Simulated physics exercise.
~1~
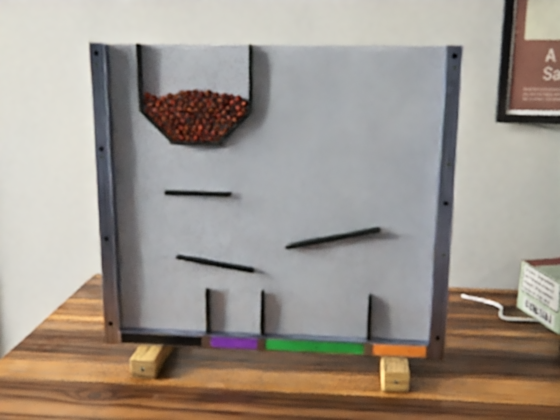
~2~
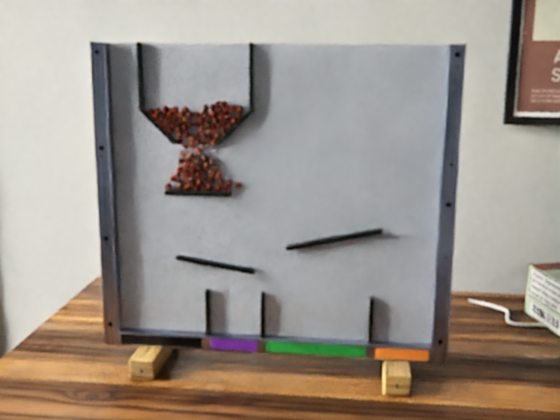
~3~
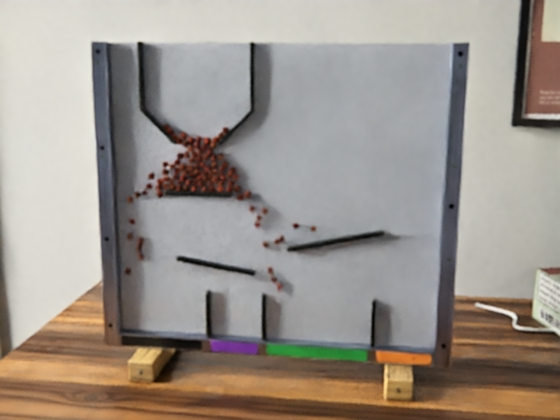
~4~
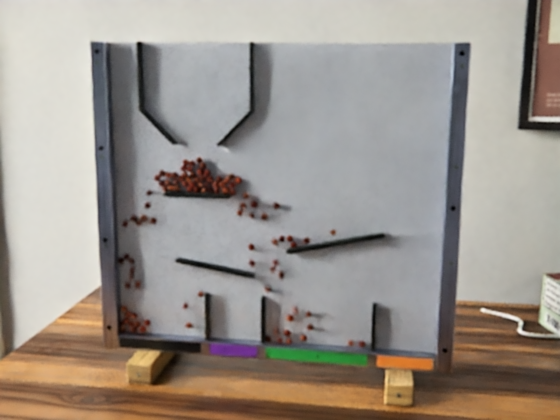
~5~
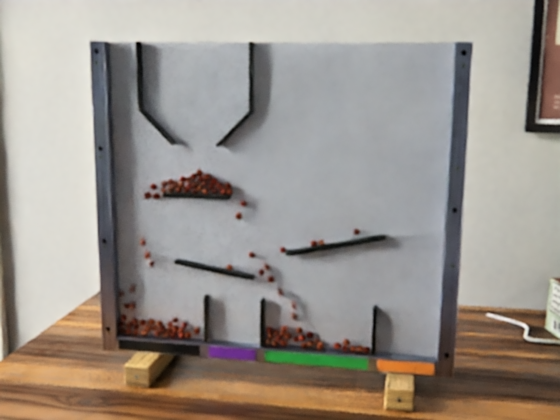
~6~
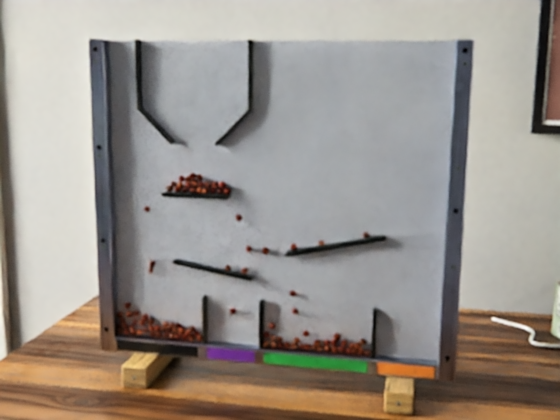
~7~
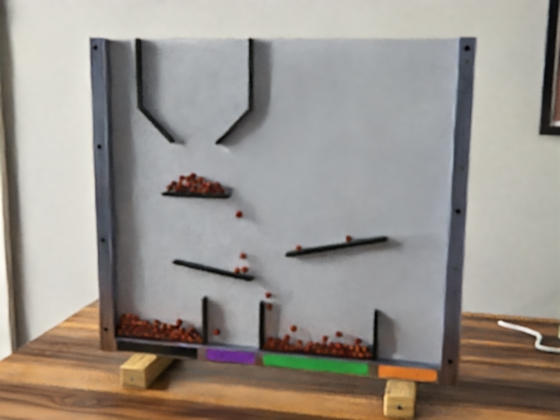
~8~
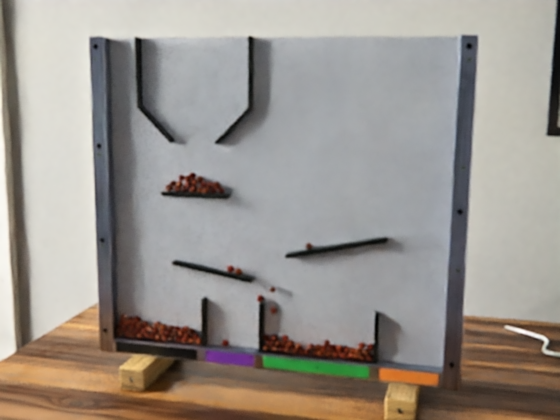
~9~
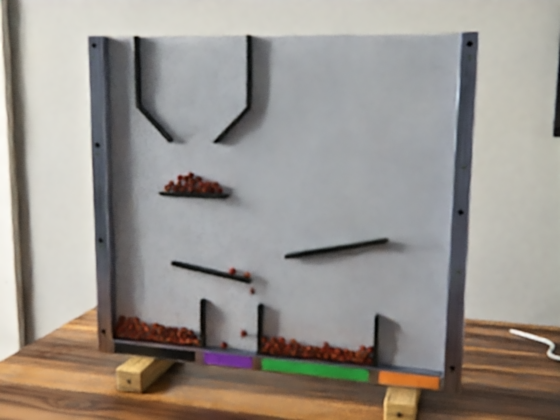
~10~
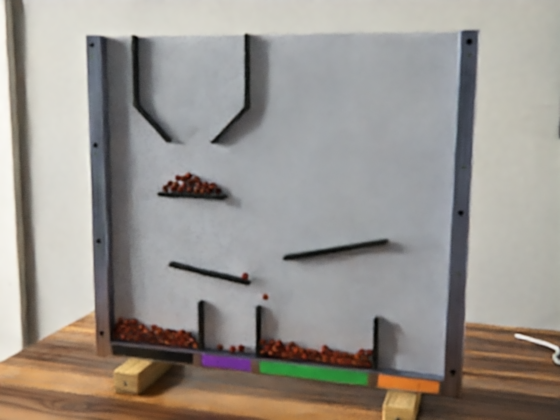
At the start, reddish beads fill a hopper at the upper left of a flat grey display standing on a wooden table. The beads pour down onto the short ledge beneath and pile up there. They spill off both sides, some falling along the left wall and others bouncing onto the two sloping ledges below. The hopper empties while beads gather in the black and green bins, and the stream thins to a few stragglers. Finally, the black and green bins hold most of the beads, purple has only a few, orange is empty, and a small heap remains on the upper ledge.
